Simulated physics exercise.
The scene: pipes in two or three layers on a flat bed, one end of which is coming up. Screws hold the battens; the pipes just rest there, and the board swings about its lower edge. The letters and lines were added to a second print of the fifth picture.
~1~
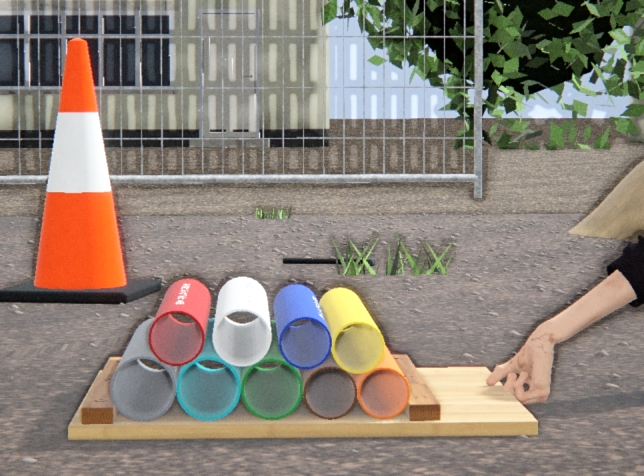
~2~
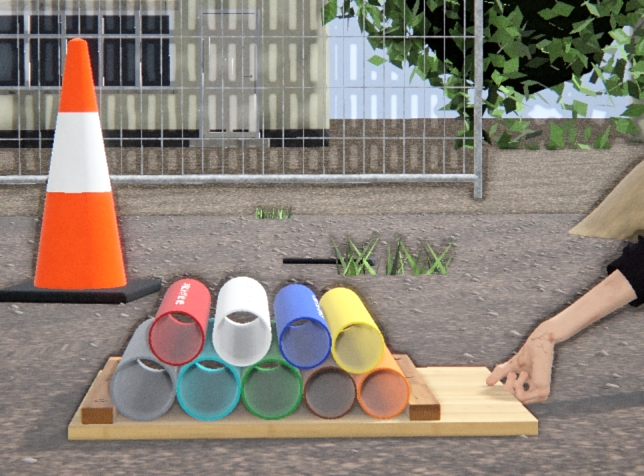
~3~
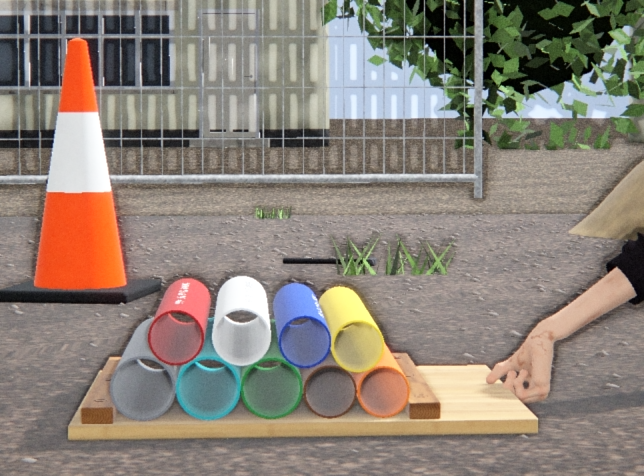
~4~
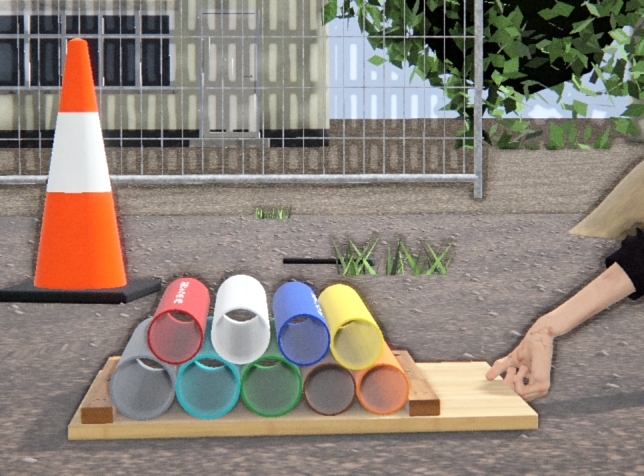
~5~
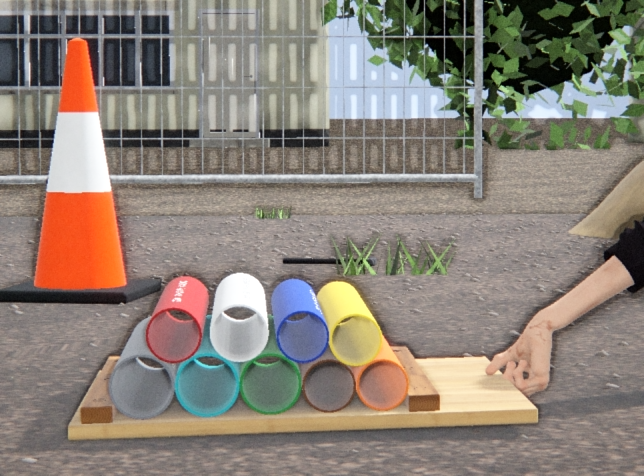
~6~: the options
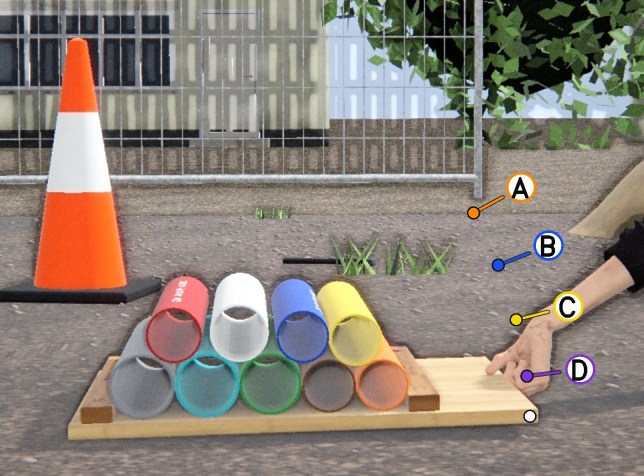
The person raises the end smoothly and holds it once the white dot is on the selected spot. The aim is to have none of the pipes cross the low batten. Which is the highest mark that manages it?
Mark A is as high as it can go.
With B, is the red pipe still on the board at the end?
Yes.
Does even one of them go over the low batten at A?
No.
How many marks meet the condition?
Four of them.
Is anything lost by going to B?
No, at B.
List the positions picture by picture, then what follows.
The first frame shows yellow pipe (358, 347); blue pipe (306, 343); board (299, 392).
The second frame shows board (299, 392); grey pipe (143, 389).
The third frame shows board (299, 391); orange pipe (383, 392); yellow pipe (358, 346); white pipe (241, 337).
The fourth frame shows board (299, 390); grey pipe (142, 388); turquoise pipe (208, 387).
The fifth frame shows board (298, 387); grey pipe (142, 387); turquoise pipe (207, 385).
On the copy, A at (474, 213); B at (498, 265); C at (516, 320); D at (527, 376); the white dot at (530, 416).
On A. First, board at 17°.
Then, board at 28°.
Finally, board at 28°, none over the low batten.
By contrast, B none over the low batten; C none over the low batten; D none over the low batten.
